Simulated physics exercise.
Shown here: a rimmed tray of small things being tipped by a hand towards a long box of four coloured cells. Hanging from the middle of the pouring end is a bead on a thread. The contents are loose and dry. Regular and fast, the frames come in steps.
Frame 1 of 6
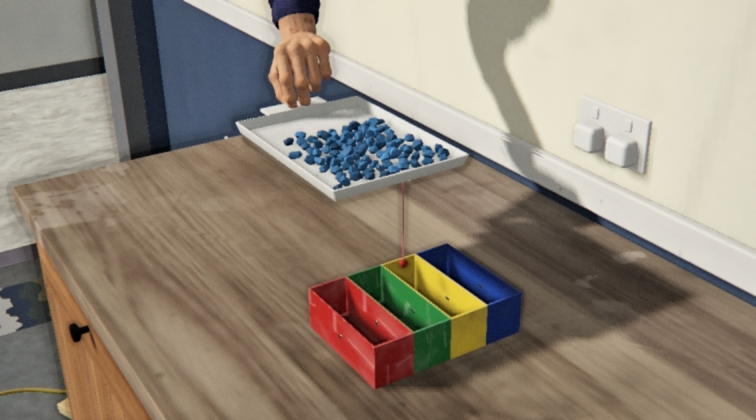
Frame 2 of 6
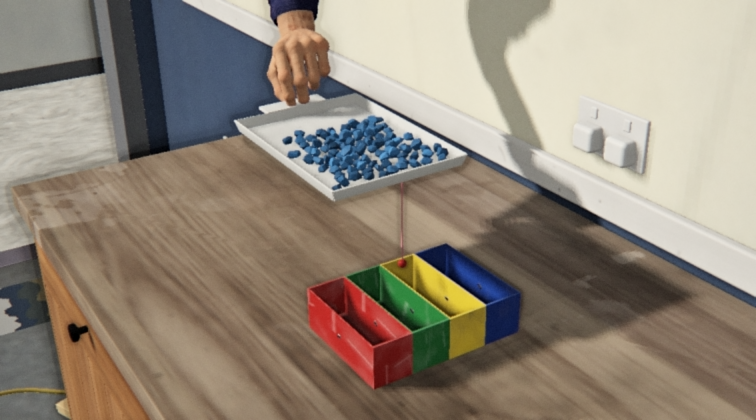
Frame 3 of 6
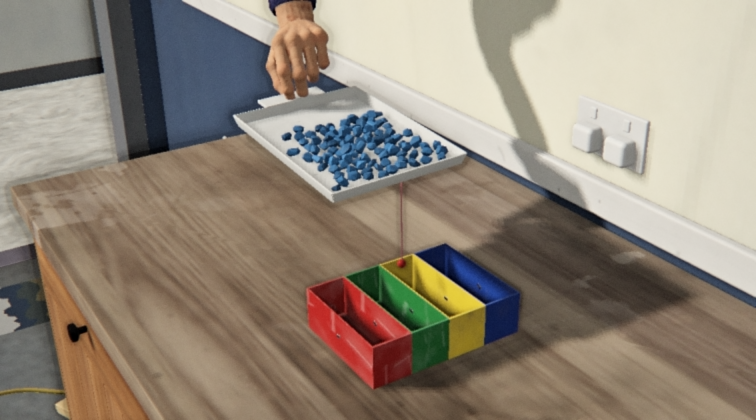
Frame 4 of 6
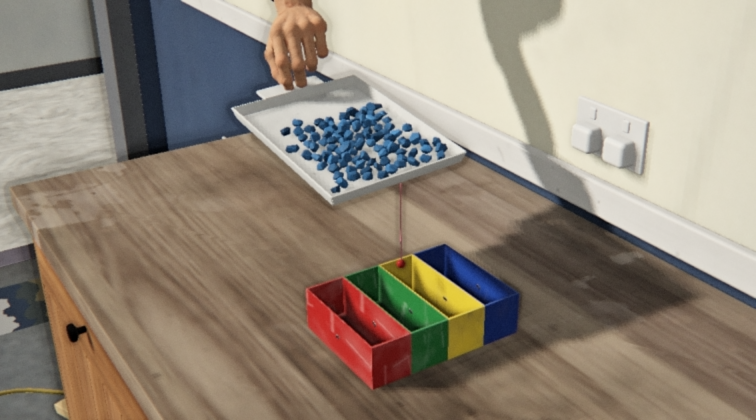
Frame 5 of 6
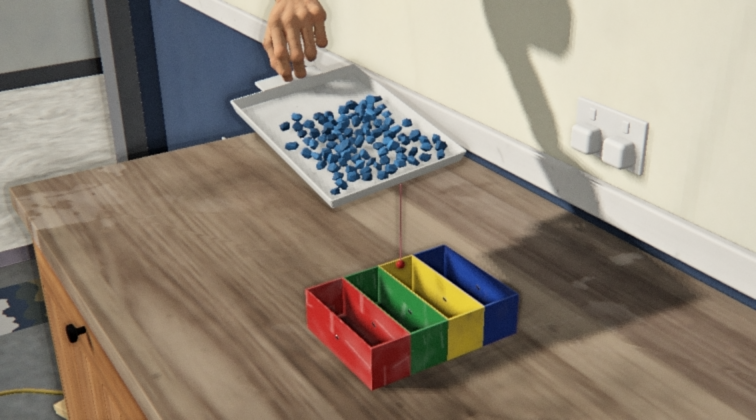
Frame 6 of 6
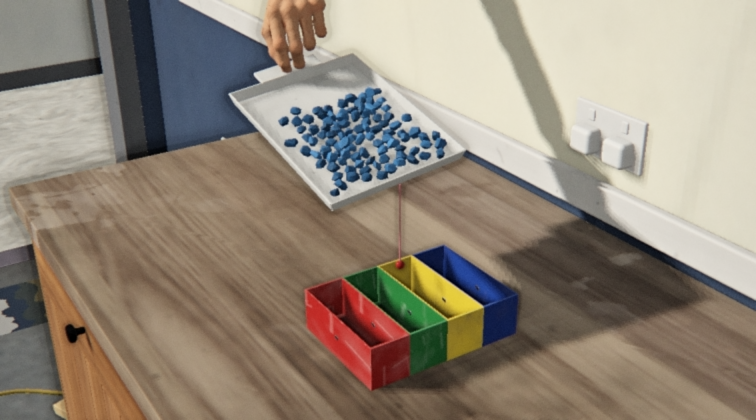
A hand at the top holds a white rimmed tray of small blue stones over a wooden worktop beside a cream wall, seen from above at an angle. Below sits a long box with red, green, yellow and blue cells, and a red bead hangs on a thread from the tray. The hand gradually raises the tray's far end, tilting it towards its near left corner, while the view stays still.
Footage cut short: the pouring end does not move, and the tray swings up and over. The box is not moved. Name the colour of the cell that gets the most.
It is the red one.
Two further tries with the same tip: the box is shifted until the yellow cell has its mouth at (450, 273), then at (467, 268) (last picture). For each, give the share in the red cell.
About 40 and 20 per cent respectively.
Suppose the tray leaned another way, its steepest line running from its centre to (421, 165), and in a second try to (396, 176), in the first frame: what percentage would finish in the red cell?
Roughly 0 % in the first case and 10 % in the second.
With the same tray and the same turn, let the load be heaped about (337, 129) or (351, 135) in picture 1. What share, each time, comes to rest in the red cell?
Share in order: Roughly 60 %, 50 %.
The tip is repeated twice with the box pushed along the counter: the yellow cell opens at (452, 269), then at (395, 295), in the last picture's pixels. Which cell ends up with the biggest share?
Try one: The cell in red; try two: That green cell.
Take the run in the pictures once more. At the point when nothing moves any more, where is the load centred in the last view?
Close to (360, 338).
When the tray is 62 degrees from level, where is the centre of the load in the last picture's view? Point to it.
Its middle sits at about pixel (355, 174).
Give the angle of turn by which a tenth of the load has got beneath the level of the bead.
Angle: Close to 70°.
Shortly afterwards, tray tipped steeply; all but a few on the tray; only a few in the red cell; only a few in the green cell; a little falling or outside the box.
Next, tray tipped past a quarter turn; only a few on the tray; near half in the red cell; near a quarter in the green cell; only a few in the yellow cell; a little falling or outside the box.
Some moments later, tray tipped past a quarter turn; near two thirds in the red cell; near a quarter in the green cell; only a few in the yellow cell; a little falling or outside the box.
In the end, tray tipped past a quarter turn; near two thirds in the red cell; near a quarter in the green cell; only a few in the yellow cell; none at all in the blue cell; a little outside the box.
